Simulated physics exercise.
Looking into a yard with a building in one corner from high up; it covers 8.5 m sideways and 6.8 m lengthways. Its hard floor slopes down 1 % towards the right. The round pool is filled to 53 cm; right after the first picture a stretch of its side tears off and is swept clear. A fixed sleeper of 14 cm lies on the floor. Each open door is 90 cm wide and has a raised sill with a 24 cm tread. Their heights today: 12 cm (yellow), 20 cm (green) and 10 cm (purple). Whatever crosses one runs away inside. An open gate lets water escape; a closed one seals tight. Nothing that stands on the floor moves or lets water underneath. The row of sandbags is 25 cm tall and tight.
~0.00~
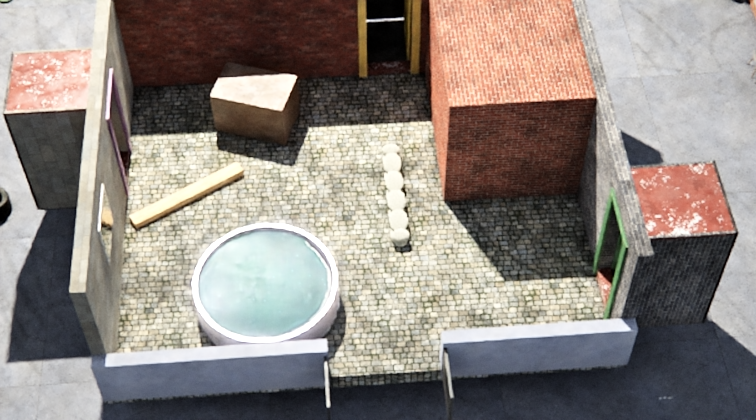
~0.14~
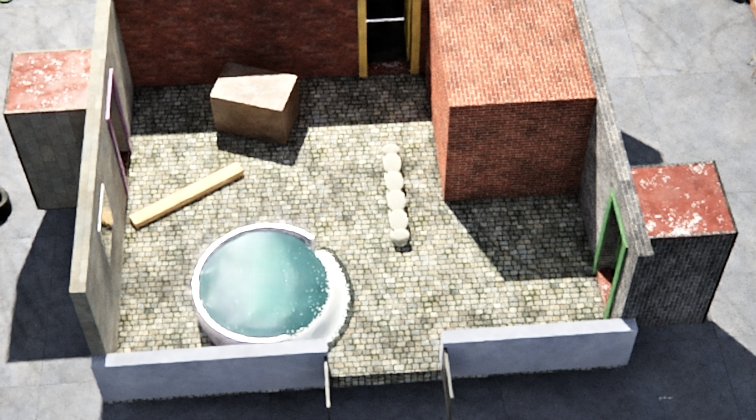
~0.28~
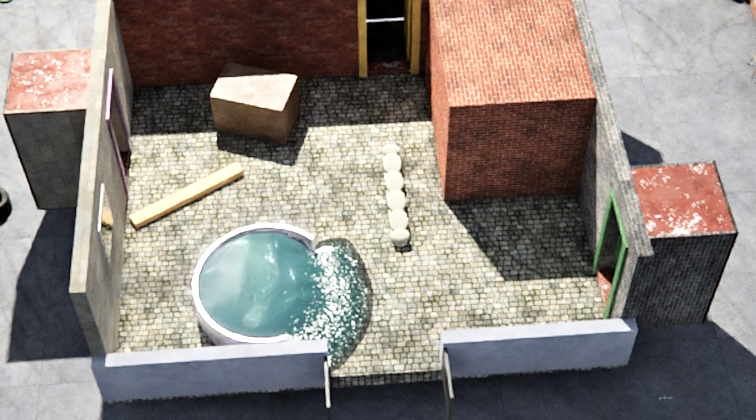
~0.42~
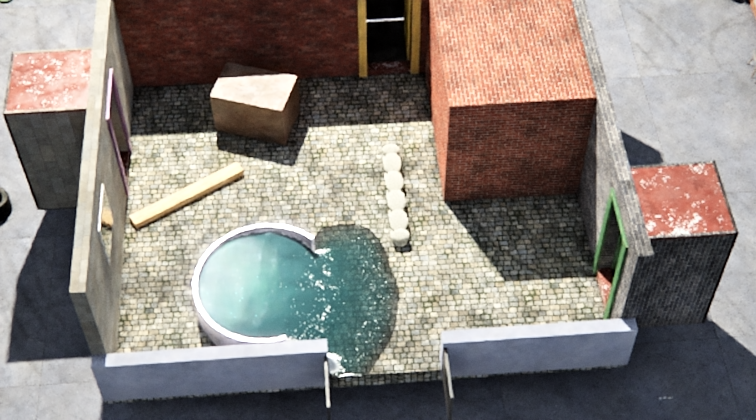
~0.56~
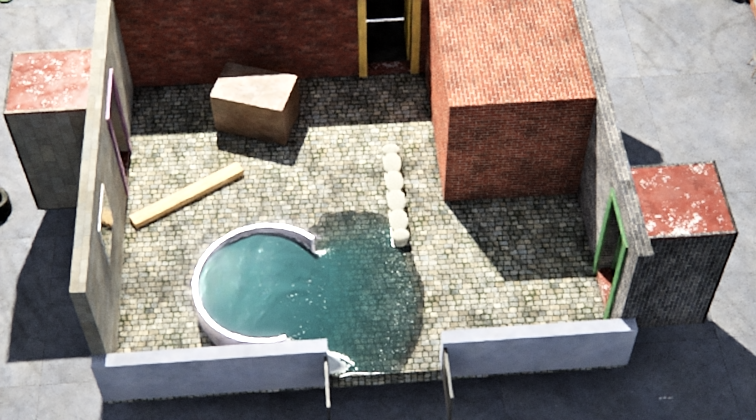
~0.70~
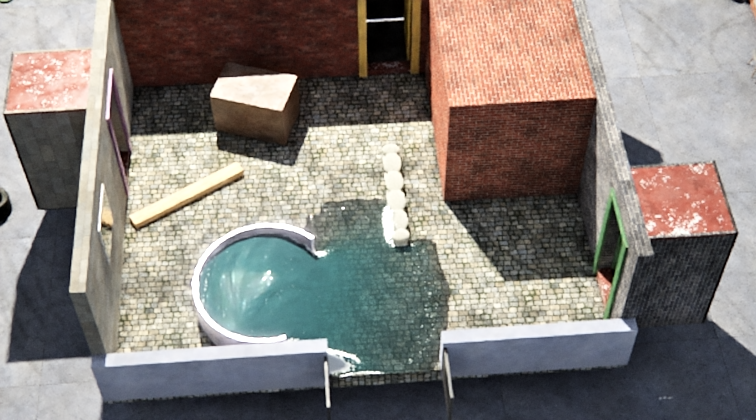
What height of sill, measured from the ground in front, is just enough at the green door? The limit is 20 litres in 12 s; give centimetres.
Some 23 cm above the ground.
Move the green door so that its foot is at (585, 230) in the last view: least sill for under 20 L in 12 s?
Roughly 16 cm.
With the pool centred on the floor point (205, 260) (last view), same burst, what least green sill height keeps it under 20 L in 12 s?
Then roughly 20 cm.
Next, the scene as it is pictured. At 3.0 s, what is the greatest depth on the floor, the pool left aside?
About 33 cm.
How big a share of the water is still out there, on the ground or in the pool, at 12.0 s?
About 66 per cent.
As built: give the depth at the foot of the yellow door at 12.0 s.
Roughly 5.5 cm deep.
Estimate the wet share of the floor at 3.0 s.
Near 50 per cent is wet.
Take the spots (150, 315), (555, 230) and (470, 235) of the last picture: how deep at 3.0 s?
In that order: 1, 3 and 3 cm.
After 1.4 s water covers 30 % of the floor, deepest (23 cm) near (391, 241); it has not reached the green door.
After 3.0 s water covers 50 % of the floor, deepest (33 cm) near (611, 346); 30 cm at the green door, 14 litres in over its 20 cm sill.
After 12.0 s water covers 65 % of the floor, deepest (12 cm) near (578, 200); 8 cm at the green door, 40 litres in over its 20 cm sill.
At the green door as built, the water arrived by 2.2 s and peaked near 32 cm at 2.8 s.
Run again over the same 12 s with other heights there, 33 litres in over 21 cm, 5 litres over 28.5 cm. The limit of 20 litres is kept from about 23 cm up.
